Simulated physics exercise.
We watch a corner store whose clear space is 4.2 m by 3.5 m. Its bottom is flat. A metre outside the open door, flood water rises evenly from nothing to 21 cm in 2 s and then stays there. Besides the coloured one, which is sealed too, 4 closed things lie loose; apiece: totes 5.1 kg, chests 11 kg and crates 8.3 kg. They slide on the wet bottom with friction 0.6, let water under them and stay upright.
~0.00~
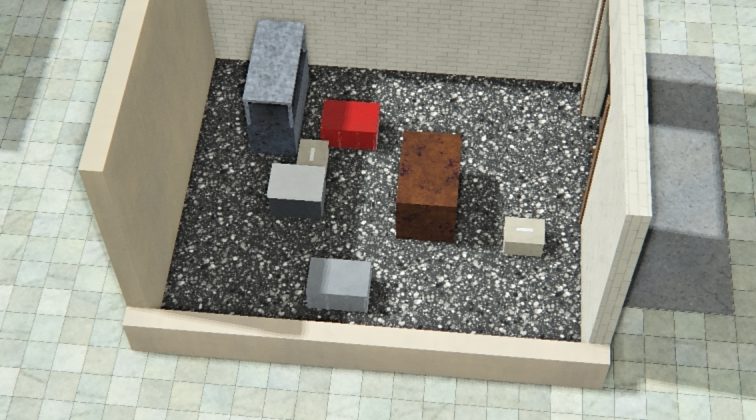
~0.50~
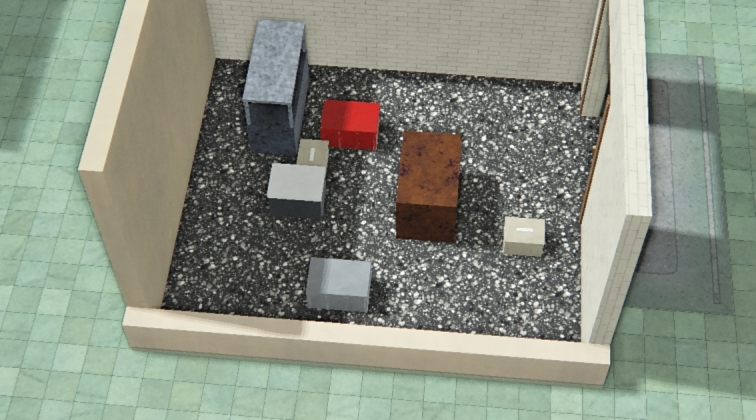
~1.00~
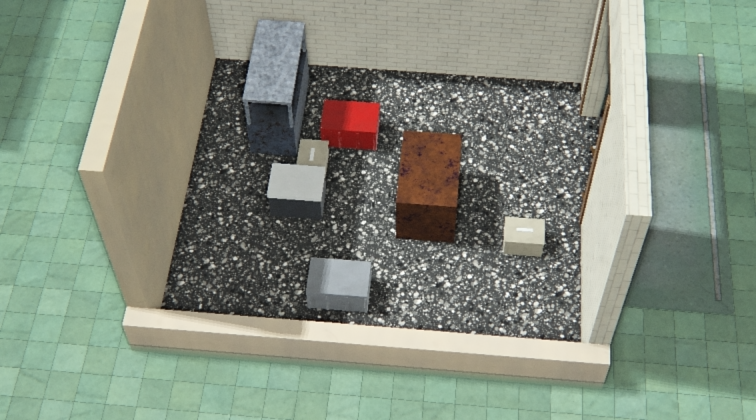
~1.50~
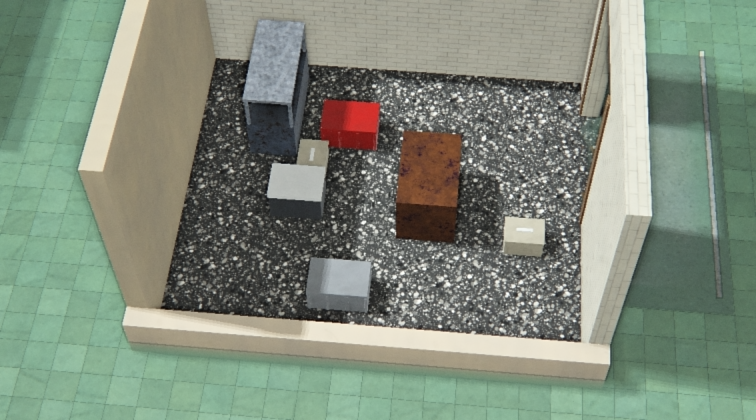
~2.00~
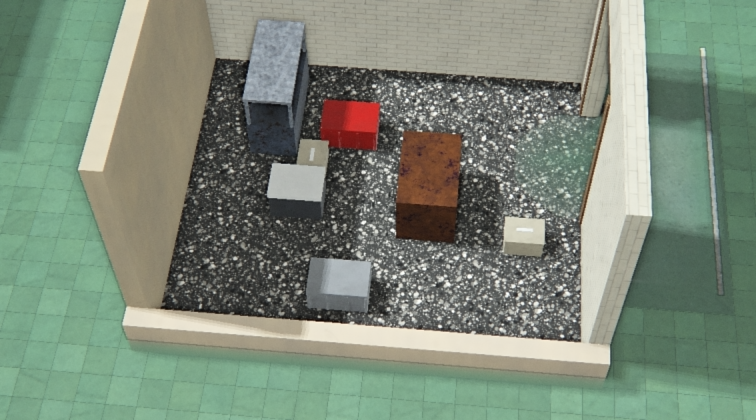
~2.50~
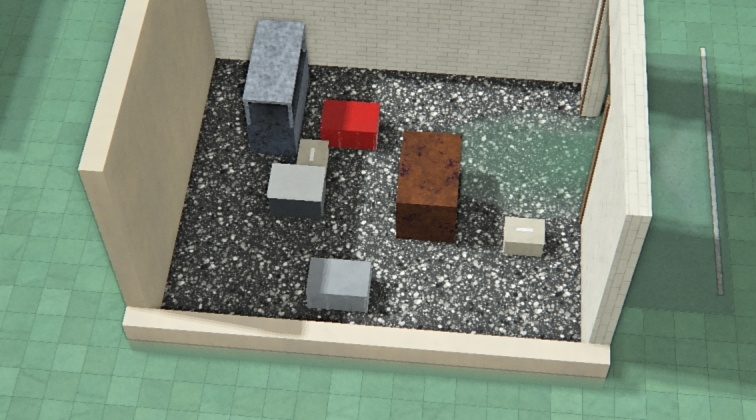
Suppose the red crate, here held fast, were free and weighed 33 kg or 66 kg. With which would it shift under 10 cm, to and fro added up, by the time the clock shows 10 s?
For it, only the higher weight holds it.
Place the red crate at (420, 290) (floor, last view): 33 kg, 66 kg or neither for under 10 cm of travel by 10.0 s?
Either load holds.
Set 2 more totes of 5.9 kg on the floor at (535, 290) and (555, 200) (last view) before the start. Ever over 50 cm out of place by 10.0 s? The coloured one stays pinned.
In turn: More, over.
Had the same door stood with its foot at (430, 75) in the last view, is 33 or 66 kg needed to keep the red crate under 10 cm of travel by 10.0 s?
Then only the higher weight holds it.
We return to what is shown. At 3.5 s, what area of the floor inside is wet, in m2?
About 5.5 m2.
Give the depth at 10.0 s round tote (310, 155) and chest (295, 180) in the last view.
About 10 and 12 cm.
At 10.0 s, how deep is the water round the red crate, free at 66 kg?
About 13 cm.
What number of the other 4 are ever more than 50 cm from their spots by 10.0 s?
3 of them.
After 3.5 s the red crate would be 0 cm from its start with 33 kg and 0 cm from its start with 66 kg; 5 cm of water round it then.
After 4.5 s the red crate would be 0 cm from its start with 33 kg and 0 cm from its start with 66 kg; 5 cm of water round it then.
After 7.0 s the red crate would be 5 cm from its start with 33 kg and 0 cm from its start with 66 kg; 11 cm of water round it then.
After 10.0 s the red crate would be 77 cm from its start with 33 kg and 0 cm from its start with 66 kg; 13 cm of water round it then.
